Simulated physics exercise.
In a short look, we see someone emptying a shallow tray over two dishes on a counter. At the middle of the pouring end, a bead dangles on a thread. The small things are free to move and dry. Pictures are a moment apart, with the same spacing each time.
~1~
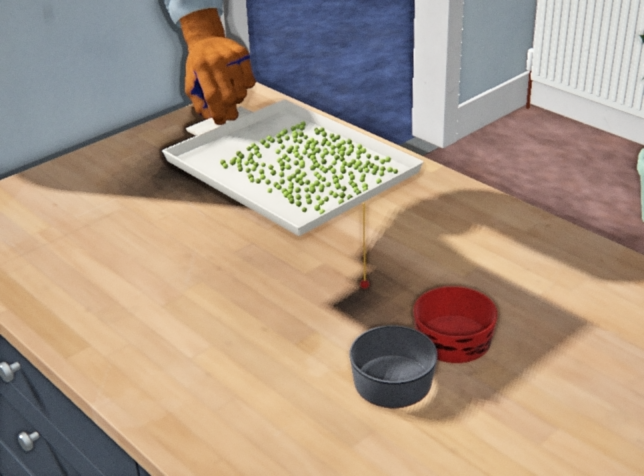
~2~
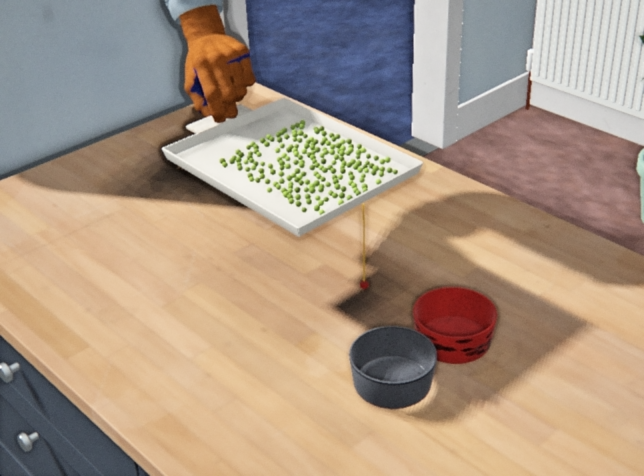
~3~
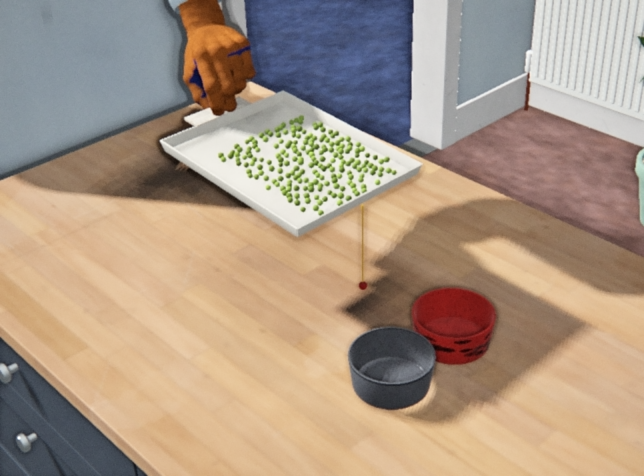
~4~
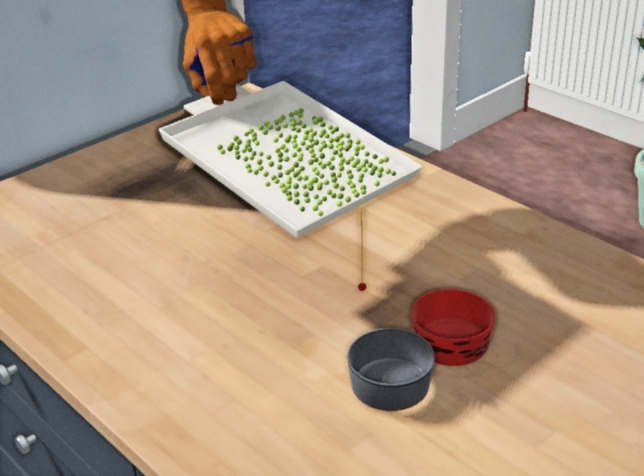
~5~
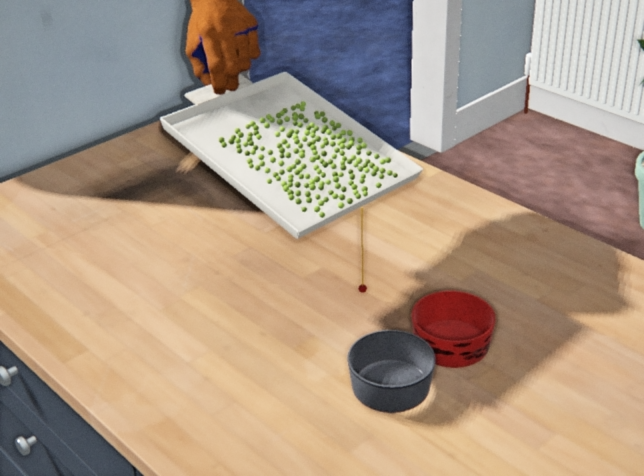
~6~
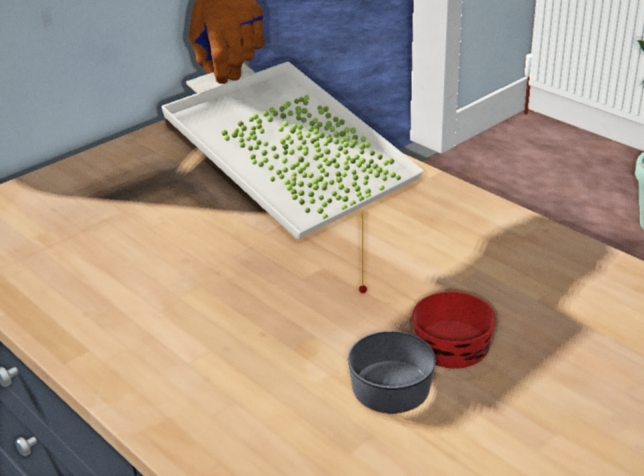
A white tray scattered with small green peas sits nearly level in a gloved hand above a wooden counter, near a grey dish and a red one. The hand then raises the tray's far end, slowly at first and then more steeply, while the peas stay spread across it.
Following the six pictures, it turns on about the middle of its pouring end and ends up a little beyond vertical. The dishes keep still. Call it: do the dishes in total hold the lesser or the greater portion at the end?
In total they hold the lesser portion.
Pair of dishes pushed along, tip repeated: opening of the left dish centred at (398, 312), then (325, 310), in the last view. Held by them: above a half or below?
Together the dishes get beyond half first, then less than a half.
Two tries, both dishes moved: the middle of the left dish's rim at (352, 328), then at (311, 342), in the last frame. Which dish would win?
The first try: The right-hand dish. The second: The right-hand dish.
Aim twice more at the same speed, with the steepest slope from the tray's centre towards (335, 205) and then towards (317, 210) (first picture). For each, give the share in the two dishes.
In turn some 10 and 0 per cent.
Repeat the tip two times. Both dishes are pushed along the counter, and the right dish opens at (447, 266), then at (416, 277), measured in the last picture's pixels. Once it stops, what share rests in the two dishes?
About 70 per cent, then about 70 per cent.
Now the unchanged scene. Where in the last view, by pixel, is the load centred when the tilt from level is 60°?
In the last view the centre sits at roughly (374, 185).
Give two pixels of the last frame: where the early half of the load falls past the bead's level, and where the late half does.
(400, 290), then (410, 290).
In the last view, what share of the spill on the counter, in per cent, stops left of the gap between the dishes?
It comes out at roughly 70 percent.
Soon after the last picture, tray tipped steeply; nearly all on the tray; a stray few in the left dish; a small part in the air.
A little later, tray tipped right over; about a quarter on the tray; a stray few in the left dish; a stray few in the right dish; about a quarter outside both; about half in the air.
Later still, tray tipped past a quarter turn; a small part in the left dish; a small part in the right dish; most outside both.
By the end, tray tipped past a quarter turn; a small part in the left dish; a small part in the right dish; most outside both.
